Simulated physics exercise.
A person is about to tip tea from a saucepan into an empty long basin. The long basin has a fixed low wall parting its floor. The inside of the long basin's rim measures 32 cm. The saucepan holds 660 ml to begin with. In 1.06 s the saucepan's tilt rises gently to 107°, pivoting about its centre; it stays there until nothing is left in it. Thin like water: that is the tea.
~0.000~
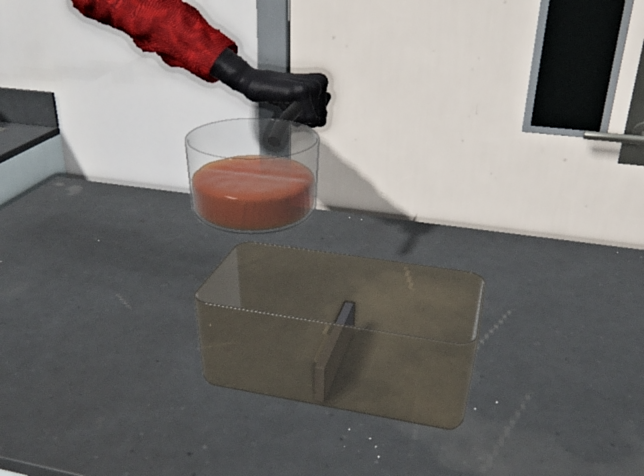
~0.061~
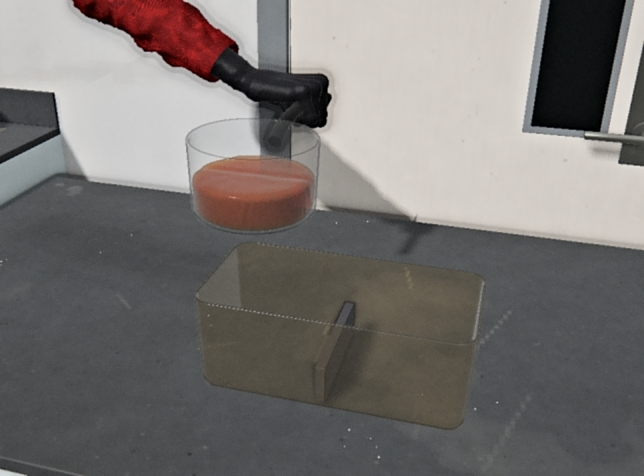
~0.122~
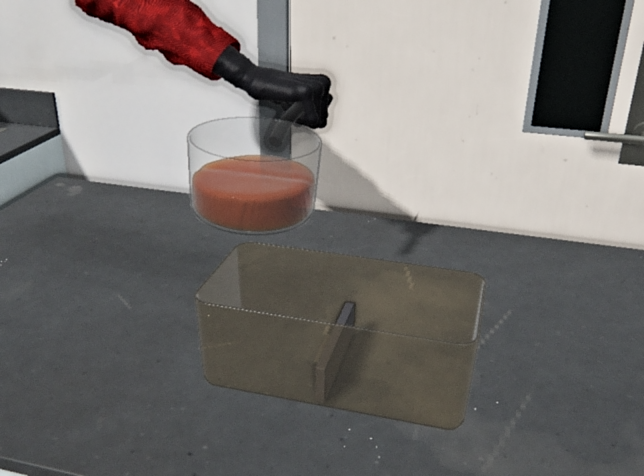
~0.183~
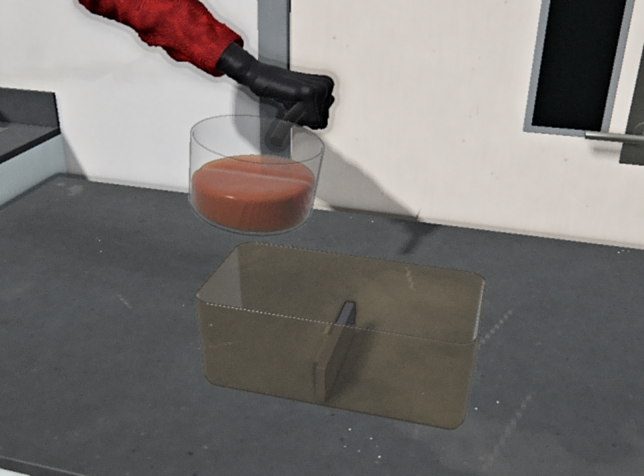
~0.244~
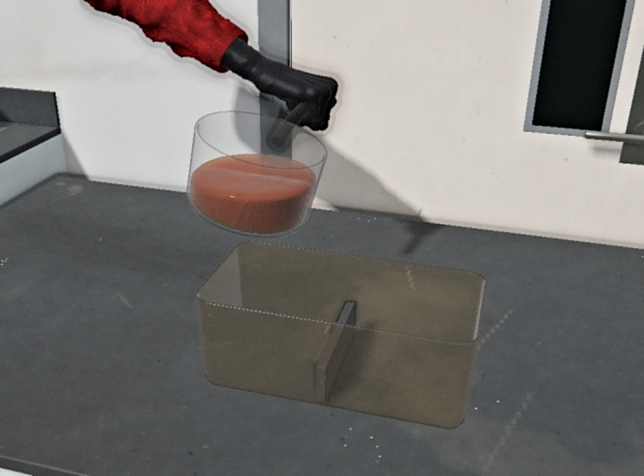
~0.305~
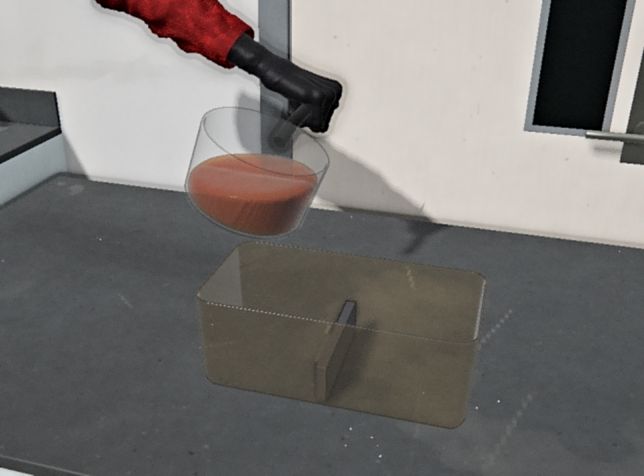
On a dark grey counter, a black-gloved hand in a red sleeve held a clear round container of reddish-brown liquid above an empty divided basin, and the container slowly tilted slightly to the right.
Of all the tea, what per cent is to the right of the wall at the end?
I would say 67 percent.
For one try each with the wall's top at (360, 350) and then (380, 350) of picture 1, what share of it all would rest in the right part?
Try 1: 40 %; try 2: 10 %.
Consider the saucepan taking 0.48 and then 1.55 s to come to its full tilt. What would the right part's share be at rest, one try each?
50 per cent first, 75 per cent second.
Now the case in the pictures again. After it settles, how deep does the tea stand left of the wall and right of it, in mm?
Some 10 mm on the left and some 18 mm on the right.
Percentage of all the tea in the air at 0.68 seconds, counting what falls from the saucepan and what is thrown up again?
Roughly 28 percent.
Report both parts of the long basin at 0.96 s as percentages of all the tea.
Lab note: Left near 12, right near 60.
After 0.68 s the tilt is 77° and 65 per cent is still to pour, 0 is left of the wall and 7 right of it.
After 0.96 s the tilt is 105° and 15 per cent is still to pour, 12 is left of the wall and 61 right of it.
After 1.25 s the tilt is 107° and 1 per cent is still to pour, 30 is left of the wall and 67 right of it.
After 1.56 s the tilt is 107° and 0 per cent is still to pour, 32 is left of the wall and 67 right of it.
In the end 32 per cent lies left of the wall, 67 right of it and 1 outside.
